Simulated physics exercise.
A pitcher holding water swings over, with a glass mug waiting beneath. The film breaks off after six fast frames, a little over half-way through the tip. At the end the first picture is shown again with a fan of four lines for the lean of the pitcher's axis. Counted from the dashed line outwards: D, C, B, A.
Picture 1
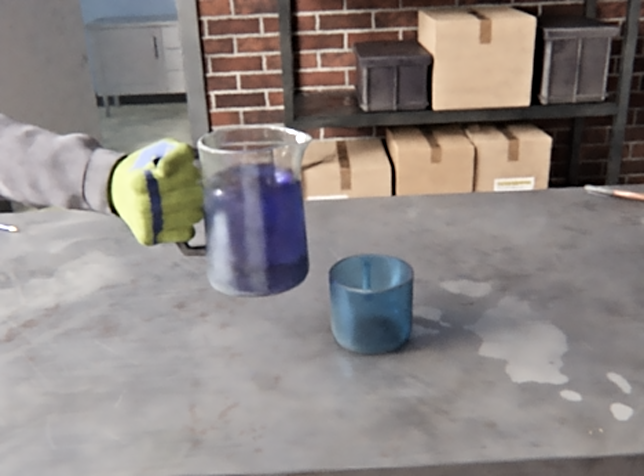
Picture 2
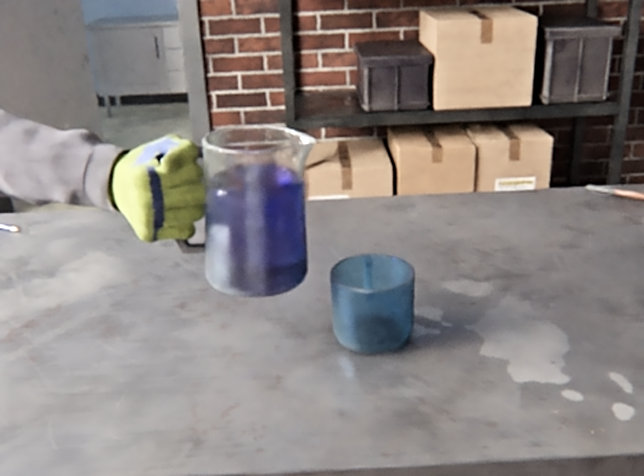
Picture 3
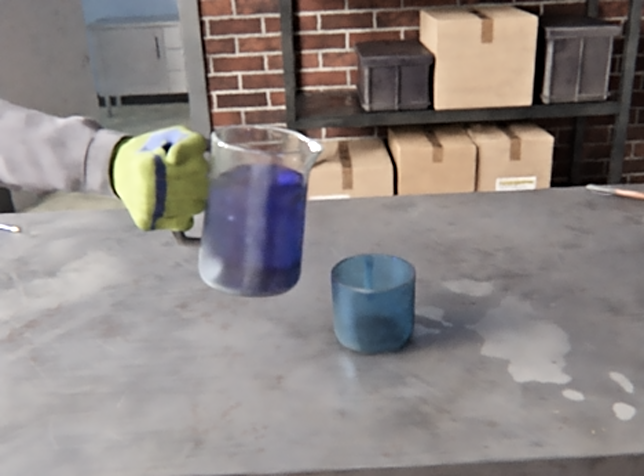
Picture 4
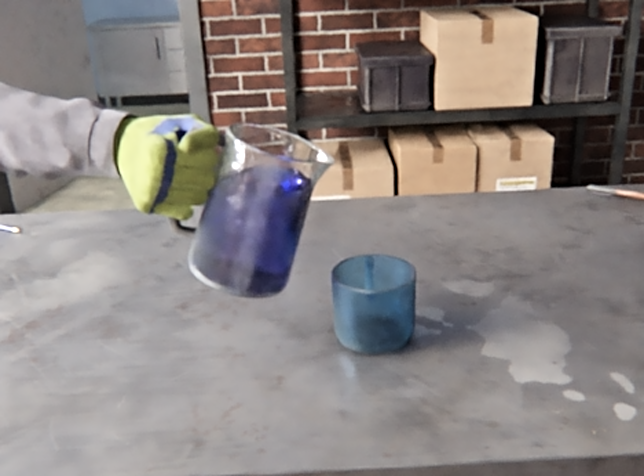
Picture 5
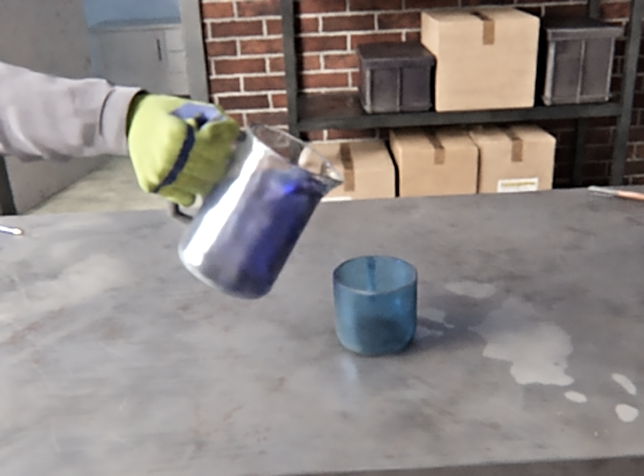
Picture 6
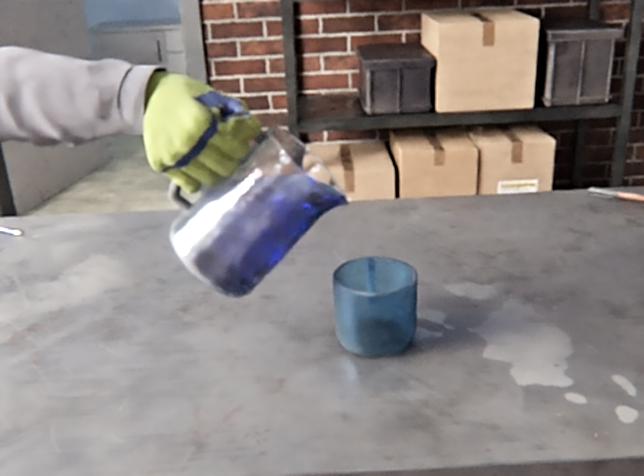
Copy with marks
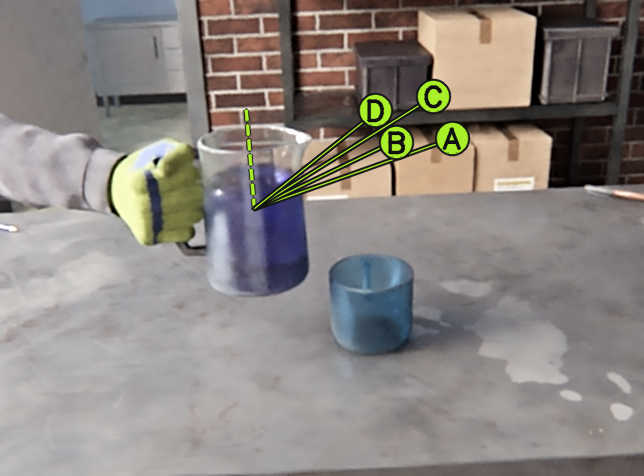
A gloved hand in yellow-green and blue, its grey-sleeved arm reaching from the left, tilts a clear pitcher of deep blue-violet water rightward, slowly then more steeply, the water sliding toward the lip. A translucent blue glass mug stands on the stained grey tabletop, right of the pitcher. The unmoving camera looks slightly down across a workroom, with boxes on dark shelves against red brick behind.
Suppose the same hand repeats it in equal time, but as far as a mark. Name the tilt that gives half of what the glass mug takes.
B works best here.
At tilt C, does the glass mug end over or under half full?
Under.
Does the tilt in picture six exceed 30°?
Yes, it does.
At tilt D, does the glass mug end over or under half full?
Under.
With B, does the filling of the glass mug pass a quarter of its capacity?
Yes, clearly.
On the marked copy, A at (436, 144); B at (379, 148); C at (419, 105); D at (363, 122).
Choosing A, the glass mug ends with about 68 % of what it can hold; 3 % of the water is spilt.
Choosing B, the glass mug ends with about 51 % of what it can hold.
Choosing C, the glass mug ends with about 33 % of what it can hold.
Choosing D, the glass mug ends with about 19 % of what it can hold.
